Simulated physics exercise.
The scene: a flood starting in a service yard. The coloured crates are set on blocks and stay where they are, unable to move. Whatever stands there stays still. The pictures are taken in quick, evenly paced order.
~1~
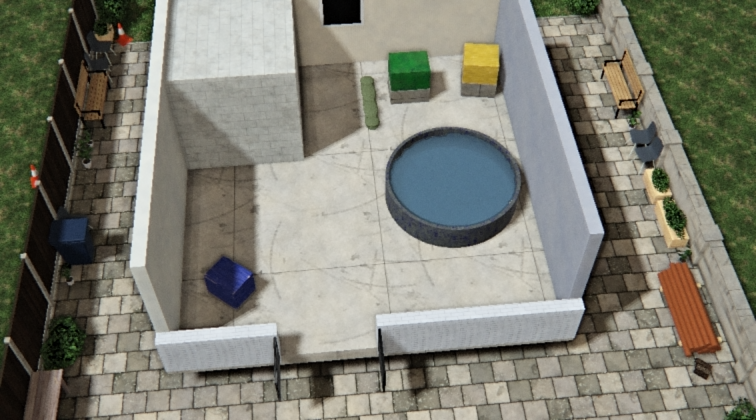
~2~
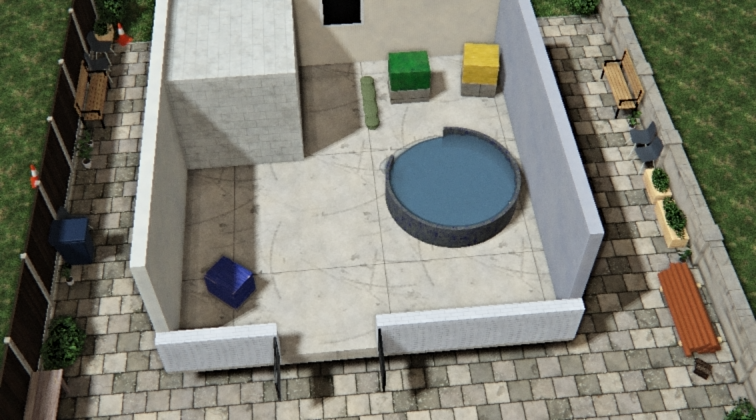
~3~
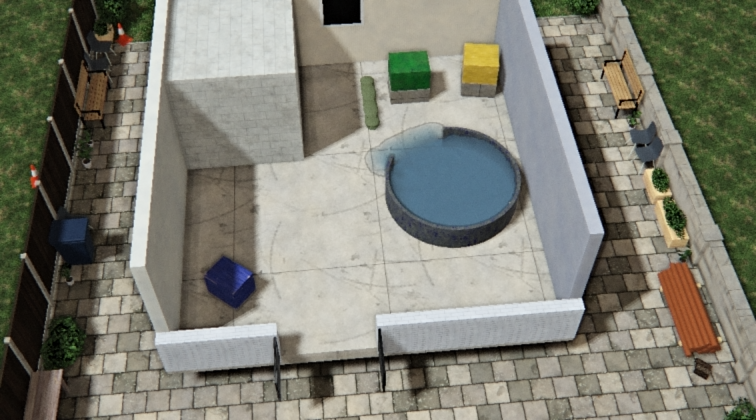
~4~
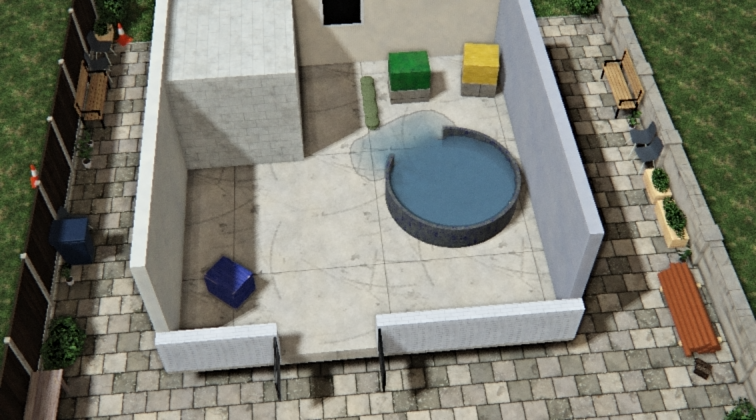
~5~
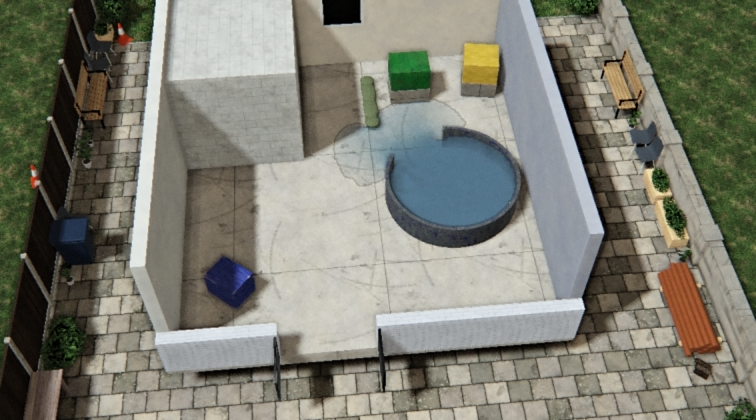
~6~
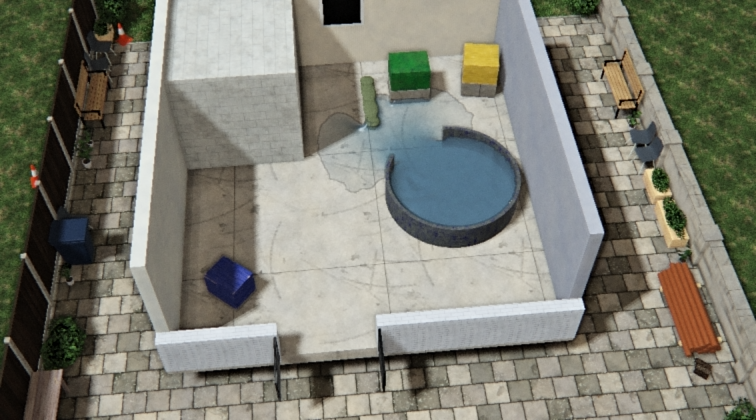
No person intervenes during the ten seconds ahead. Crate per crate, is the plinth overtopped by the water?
Green crate - not overtopped, blue crate - overtopped, yellow crate - not overtopped.
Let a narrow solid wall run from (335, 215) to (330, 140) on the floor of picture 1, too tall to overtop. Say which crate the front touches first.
Looks like the green crate.
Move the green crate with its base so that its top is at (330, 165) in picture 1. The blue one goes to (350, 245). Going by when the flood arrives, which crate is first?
One in green.
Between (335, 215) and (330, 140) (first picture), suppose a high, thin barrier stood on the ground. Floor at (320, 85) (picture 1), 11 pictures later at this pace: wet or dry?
My call: Soaked.
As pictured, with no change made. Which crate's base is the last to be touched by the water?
The blue-painted one.
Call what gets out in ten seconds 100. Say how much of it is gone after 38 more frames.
Around 0 per cent.
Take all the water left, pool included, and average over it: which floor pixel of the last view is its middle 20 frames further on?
Centre point: Around (413, 148).
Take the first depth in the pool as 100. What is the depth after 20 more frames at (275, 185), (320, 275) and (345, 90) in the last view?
I'd say around 2 per cent, then 0 per cent, then 35 per cent.
A moment on, water covers 20 % of the floor; the green crate water round its plinth, the blue crate not reached, the yellow crate water round its plinth.
Next, water covers 30 % of the floor; the green crate water round its plinth, the blue crate not reached, the yellow crate water round its plinth.
Then, water covers 40 % of the floor; the green crate water round its plinth, the blue crate not reached, the yellow crate water round its plinth.
Later, water covers 70 % of the floor; the green crate water round its plinth, the blue crate water round its plinth, the yellow crate water round its plinth.
In the end, water covers 90 % of the floor; the green crate stayed above the water, the blue crate was topped, the yellow crate stayed above the water.
